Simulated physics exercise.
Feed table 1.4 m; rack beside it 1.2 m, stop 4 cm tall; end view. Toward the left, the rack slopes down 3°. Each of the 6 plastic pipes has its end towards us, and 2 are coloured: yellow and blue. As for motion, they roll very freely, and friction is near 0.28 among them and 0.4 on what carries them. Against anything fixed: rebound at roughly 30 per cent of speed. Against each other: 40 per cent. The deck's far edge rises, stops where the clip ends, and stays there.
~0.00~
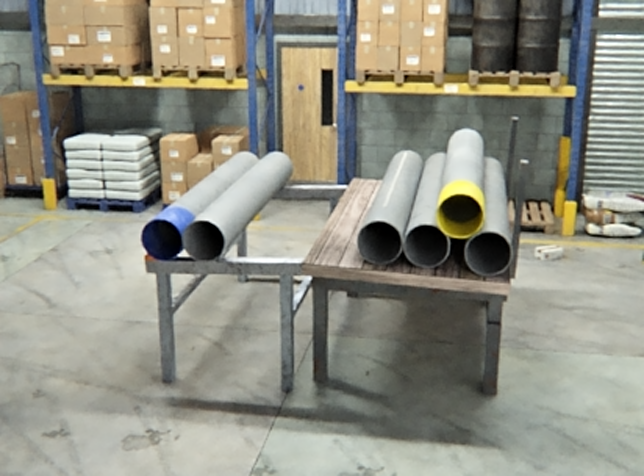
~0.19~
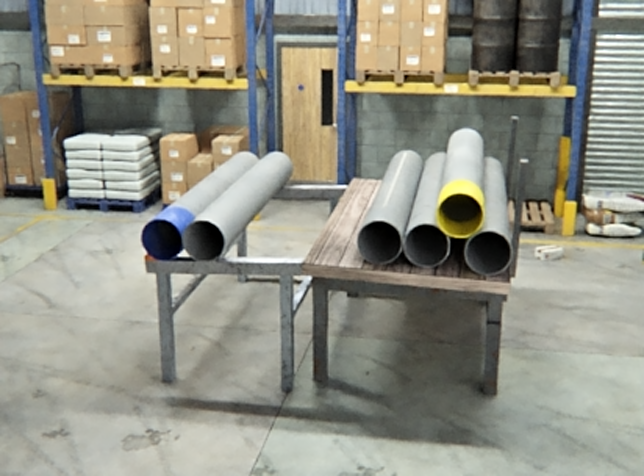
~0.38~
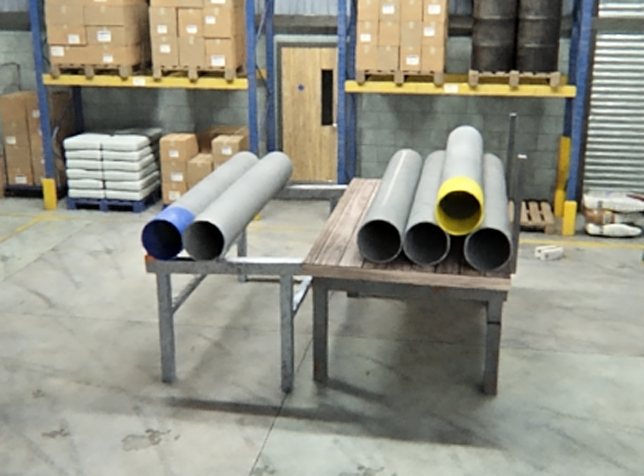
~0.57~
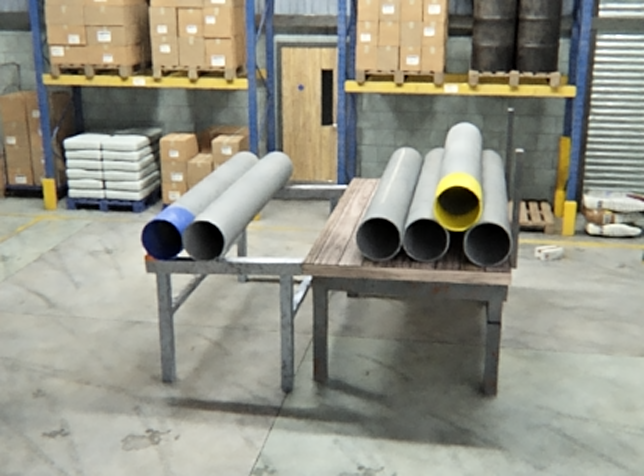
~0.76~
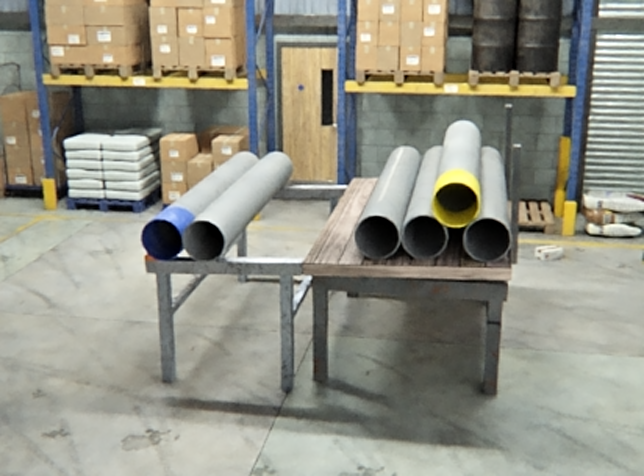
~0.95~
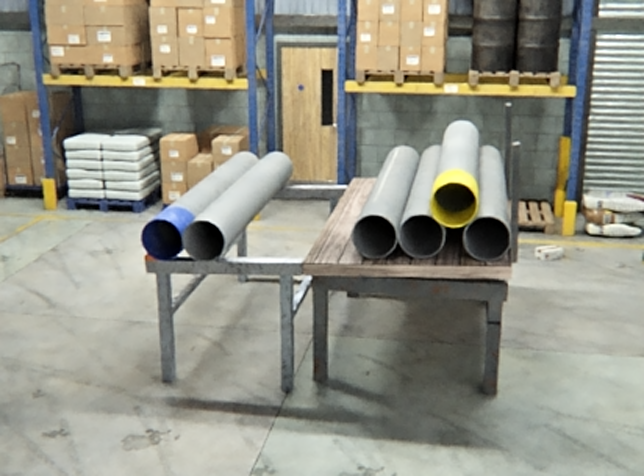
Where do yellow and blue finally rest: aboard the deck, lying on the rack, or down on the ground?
The yellow ends up aboard the deck; the blue ends up lying on the rack.
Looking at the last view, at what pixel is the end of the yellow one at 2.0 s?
That would be about (433, 237) in pixels.
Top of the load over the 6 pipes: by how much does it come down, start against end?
20 cm.
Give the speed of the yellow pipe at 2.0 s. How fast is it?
About 0.1 m/s.
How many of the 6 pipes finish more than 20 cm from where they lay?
The count is 4.
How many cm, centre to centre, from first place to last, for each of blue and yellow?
The blue one comes to 5 and the yellow one to 90.
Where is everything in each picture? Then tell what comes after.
Yellow (460, 216), blue (162, 240); deck tilted 2° back; stop top at (146, 257), in the first picture.
Yellow (460, 215), blue (162, 240); deck tilted 2° back, in the second picture.
Yellow (459, 212), blue (162, 240); deck tilted 1° back, in the third picture.
Yellow (457, 208), blue (162, 240); deck tilted 1° to the rack, in the fourth picture.
Yellow (456, 205), blue (162, 240); deck tilted 2° to the rack, in the fifth picture.
Yellow (454, 205), blue (162, 240); deck tilted 3° to the rack, in the sixth picture.
Then, 2.0 s in, yellow is on the deck, 90 cm from the hinge, rolling left; blue is on the rack, 15 cm from the rack's far end; 0 of 6 over the stop.
Then, 3.3 s in, yellow is on the deck, 60 cm from the hinge, rolling left; blue is on the rack, 10 cm from the rack's far end; 0 of 6 over the stop.
In the end (4.9 s), yellow is on the deck, 20 cm from the hinge; blue is on the rack, 10 cm from the rack's far end; 0 of 6 over the stop.
